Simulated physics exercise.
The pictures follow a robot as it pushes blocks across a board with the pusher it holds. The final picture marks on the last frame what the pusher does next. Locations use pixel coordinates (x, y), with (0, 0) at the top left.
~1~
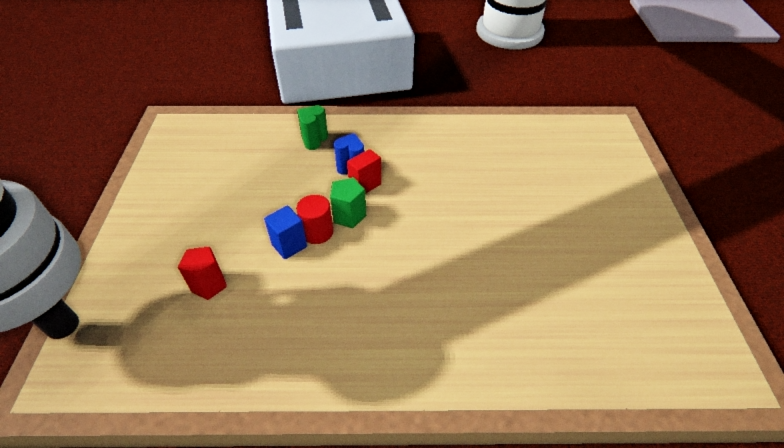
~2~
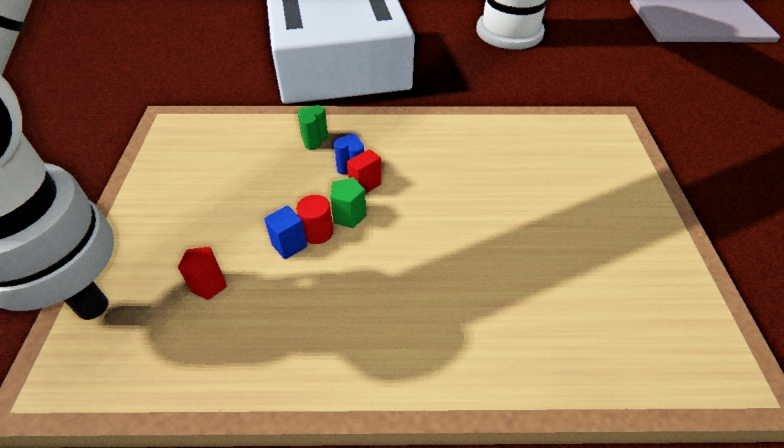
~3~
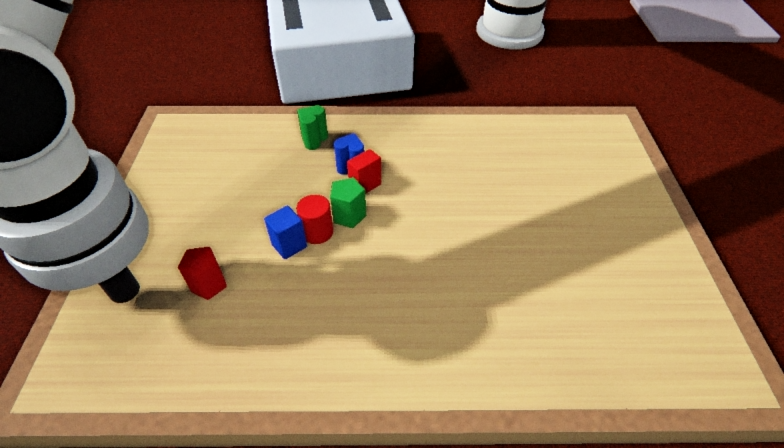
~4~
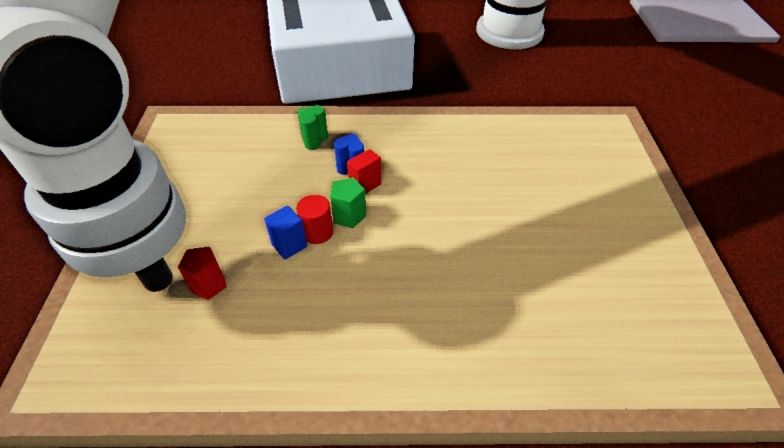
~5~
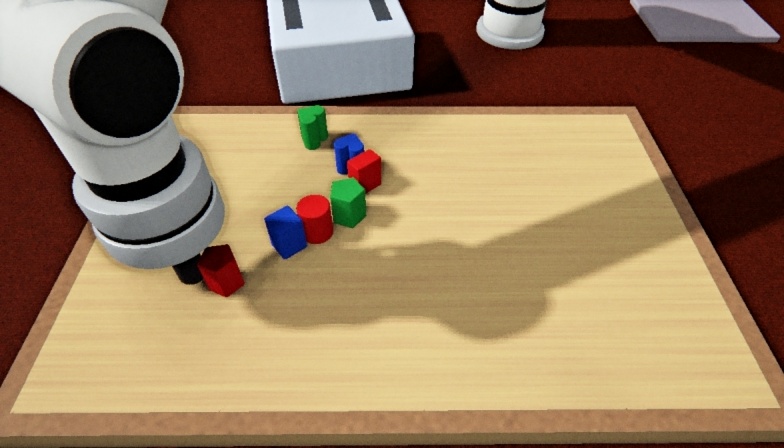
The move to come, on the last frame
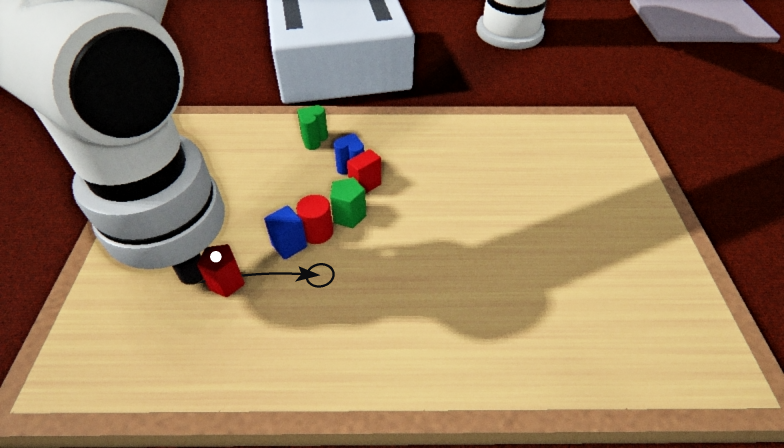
A robotic arm with a black tip slid in from the left across the wooden board and nudged the nearest red block slightly right, while the other colourful blocks stayed in place.
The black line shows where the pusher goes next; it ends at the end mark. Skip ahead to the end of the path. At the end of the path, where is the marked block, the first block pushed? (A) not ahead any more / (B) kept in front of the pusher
My pick is B.
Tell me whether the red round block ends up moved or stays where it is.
It will remain on its spot.
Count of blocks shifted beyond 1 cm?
The result: One block.
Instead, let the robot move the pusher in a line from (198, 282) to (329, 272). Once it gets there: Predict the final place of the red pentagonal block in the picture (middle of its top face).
For the centre of its top, I'd go with (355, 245).
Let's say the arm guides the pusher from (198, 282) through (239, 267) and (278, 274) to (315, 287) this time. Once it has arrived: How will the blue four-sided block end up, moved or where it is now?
The answer is that it remains undisturbed.
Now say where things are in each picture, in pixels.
In the first frame, lower end of the pusher (63, 326), tops of blocks, red pentagonal block (197, 259), blue four-sided block (283, 219), red round block (313, 205).
In the second frame, pusher (93, 308), blocks as before.
In the third frame, pusher (125, 292), blocks as before.
In the fourth frame, pusher (159, 281), blocks as before.
In the fifth frame, pusher (194, 274), red pentagonal block (216, 257), blue four-sided block (283, 219), red round block (313, 205).
The drawn path runs from (198, 282) via (260, 274), ending at (320, 275); the dot is on the red pentagonal block.
On the path given first. One third of the way, pusher (237, 267); red pentagonal block (260, 252).
Two thirds of the way, pusher (279, 265); red pentagonal block (304, 251).
At the end, pusher (319, 267); red pentagonal block (346, 251); blue four-sided block not moved; red round block not moved.
